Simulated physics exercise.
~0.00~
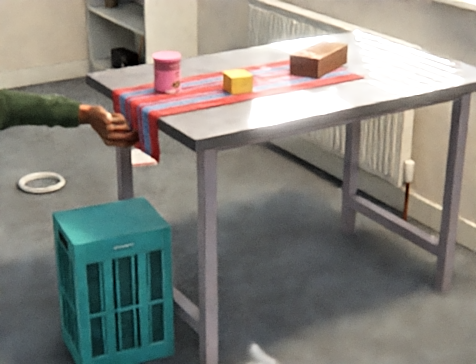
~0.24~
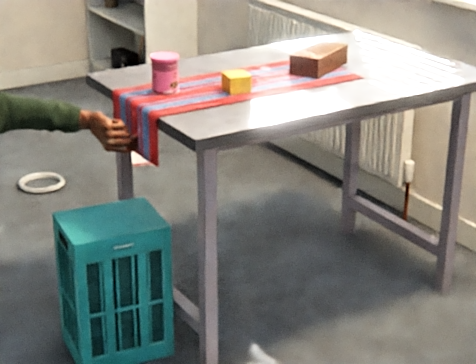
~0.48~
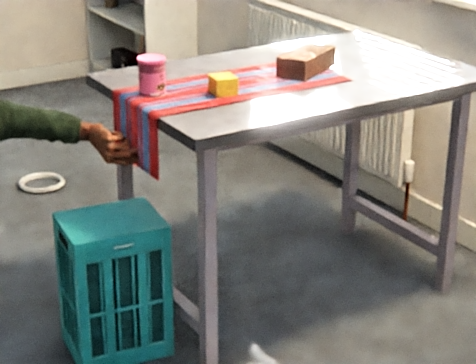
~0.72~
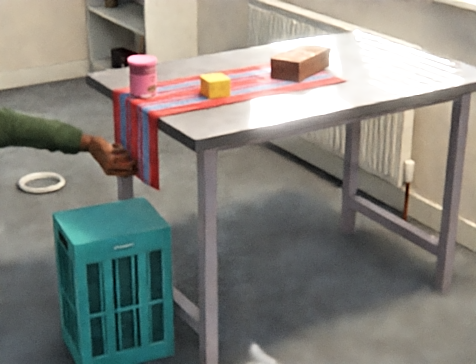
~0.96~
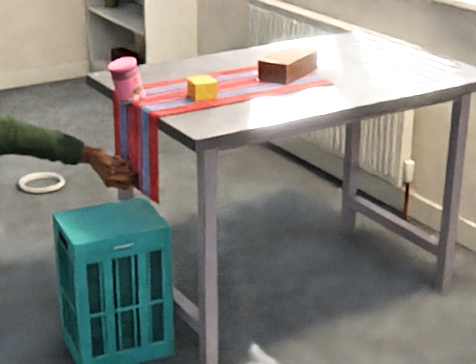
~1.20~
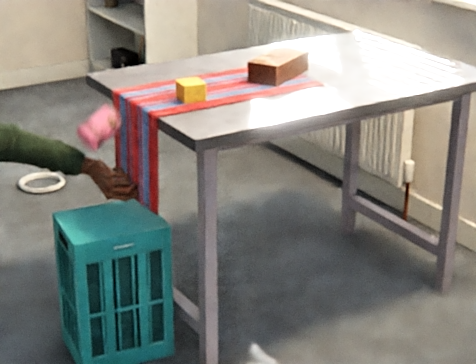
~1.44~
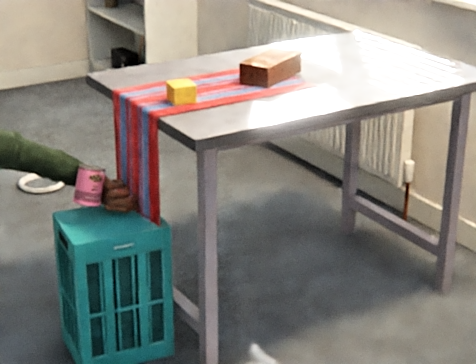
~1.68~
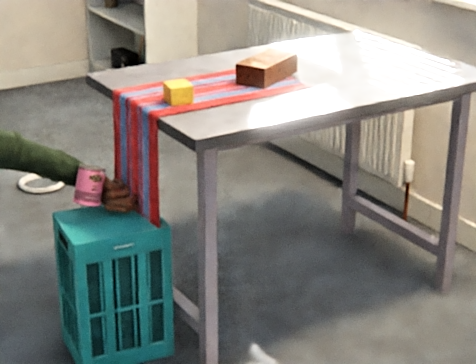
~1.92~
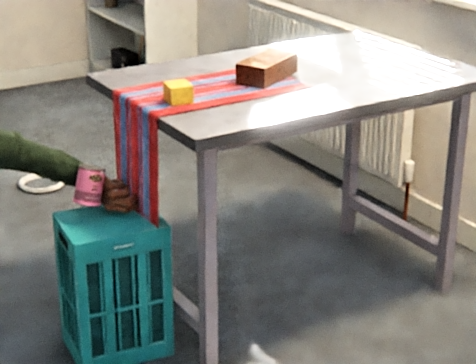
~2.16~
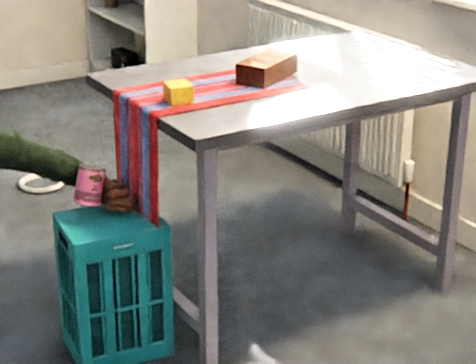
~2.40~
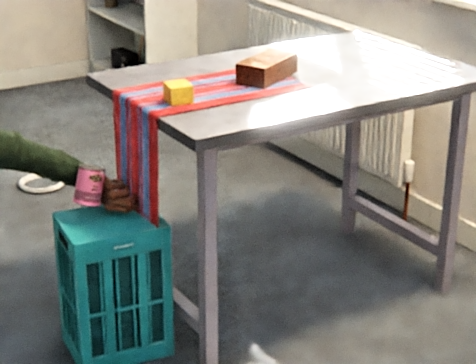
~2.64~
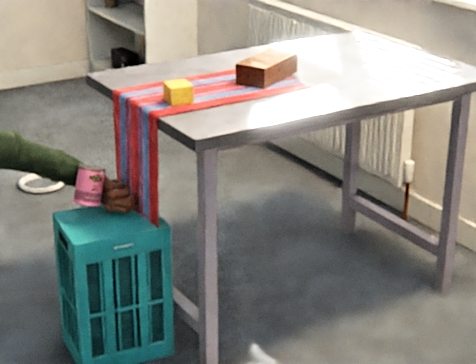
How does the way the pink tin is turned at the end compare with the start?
At the start the pink tin stands upright on the cloth, and at the end it is upside down near the hand, just above the crate.
In a room with a grey floor and a radiator by the wall, a metal table holds a red striped cloth with a pink tin, a yellow block and a brown brick on it. A hand at the left grips the hanging end and draws it slowly down, carrying all three objects leftward. The tin reaches the edge, leans, and tumbles off beside the hand. The cloth keeps sliding until its hem reaches the turquoise crate below. There the movement stops, with the tin upside down by the hand above the crate and the block and brick still on the table.
